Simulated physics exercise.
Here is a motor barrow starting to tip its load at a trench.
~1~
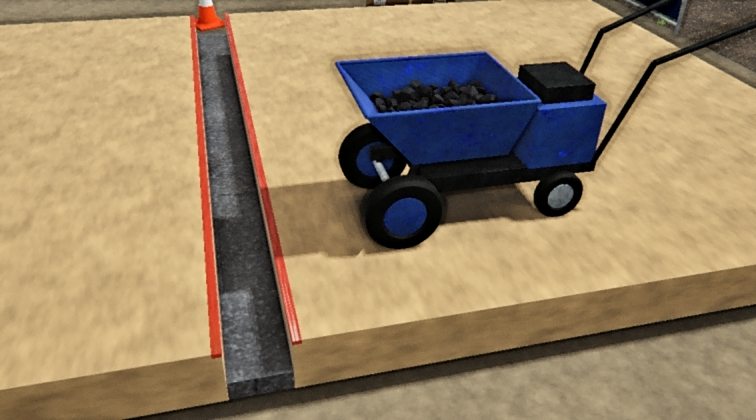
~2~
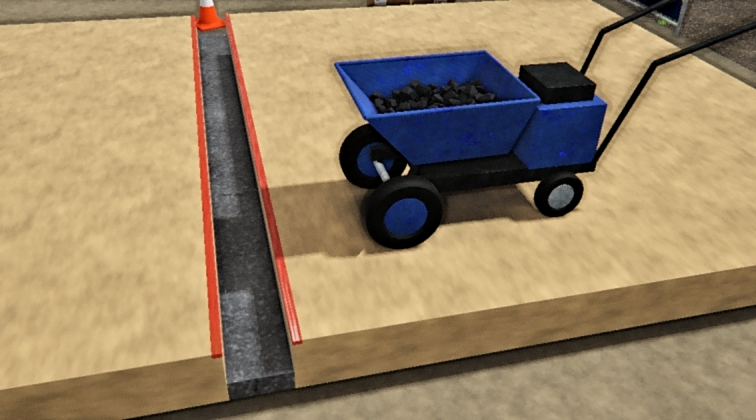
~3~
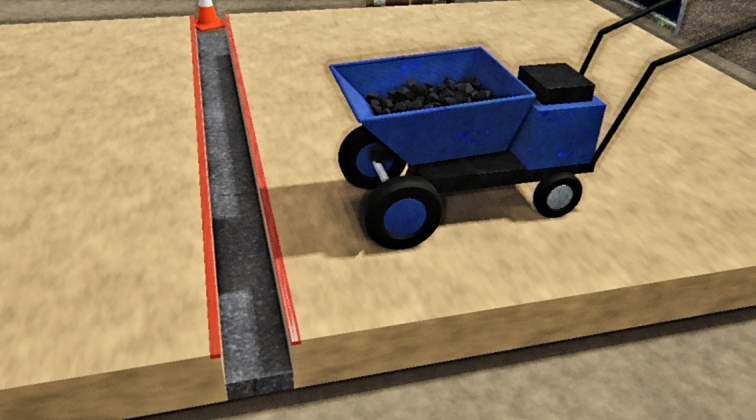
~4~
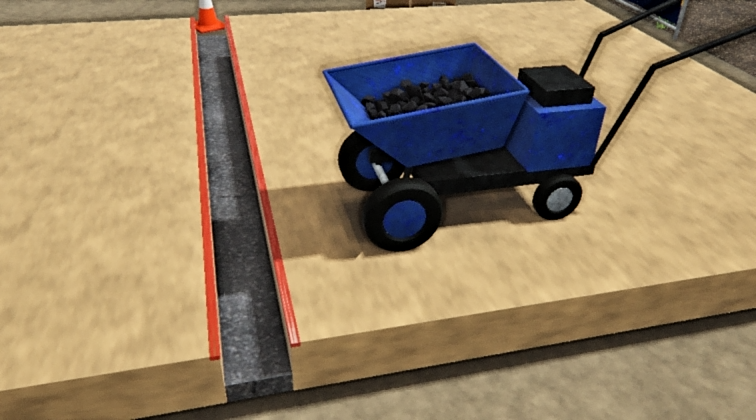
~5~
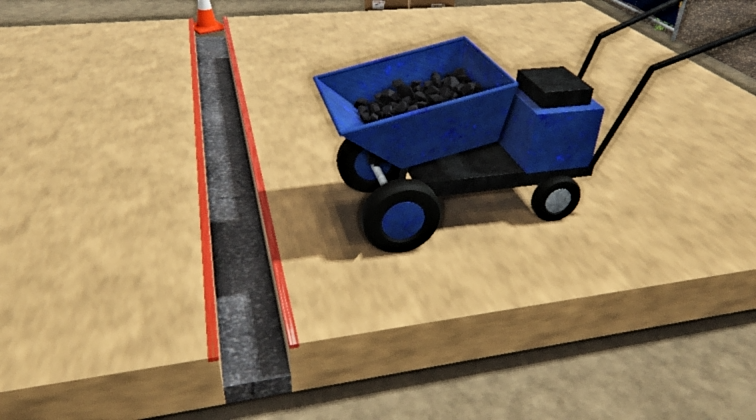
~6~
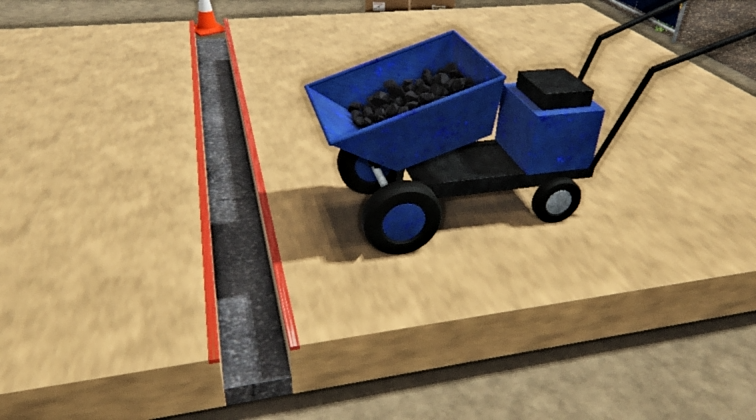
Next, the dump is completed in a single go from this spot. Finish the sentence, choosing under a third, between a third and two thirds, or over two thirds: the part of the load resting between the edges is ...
The part between the edges is over two thirds of the load.
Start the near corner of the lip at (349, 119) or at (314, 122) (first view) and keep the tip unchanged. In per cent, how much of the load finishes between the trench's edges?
100 % and 60 %.
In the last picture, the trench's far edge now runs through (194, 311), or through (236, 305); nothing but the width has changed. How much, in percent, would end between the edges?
Lab note: Case 1 near 100 percent, case 2 near 70 percent.
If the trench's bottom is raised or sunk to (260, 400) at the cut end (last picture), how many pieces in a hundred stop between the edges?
Around 100 percent.
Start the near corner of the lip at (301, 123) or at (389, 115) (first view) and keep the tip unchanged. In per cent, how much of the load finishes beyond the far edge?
Near 60 and 0 percent respectively.
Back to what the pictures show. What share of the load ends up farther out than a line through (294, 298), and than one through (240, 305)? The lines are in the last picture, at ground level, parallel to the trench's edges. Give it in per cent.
Roughly 100 and 30 %.
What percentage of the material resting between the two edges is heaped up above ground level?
Estimate: Near 10 per cent.
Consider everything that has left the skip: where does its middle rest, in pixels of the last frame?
Around (243, 254).
Soon, skip tipped steeply; all in the skip.
A while on, skip tipped right over; most in the skip; a stray few short of the trench; about a quarter in or heaped over the trench; a stray few falling.
Towards the end, skip tipped right over; a stray few in the skip; a stray few short of the trench; nearly all in or heaped over the trench; a stray few beyond it.
Finally, skip tipped right over; a stray few in the skip; a stray few short of the trench; nearly all in or heaped over the trench; a stray few beyond it.
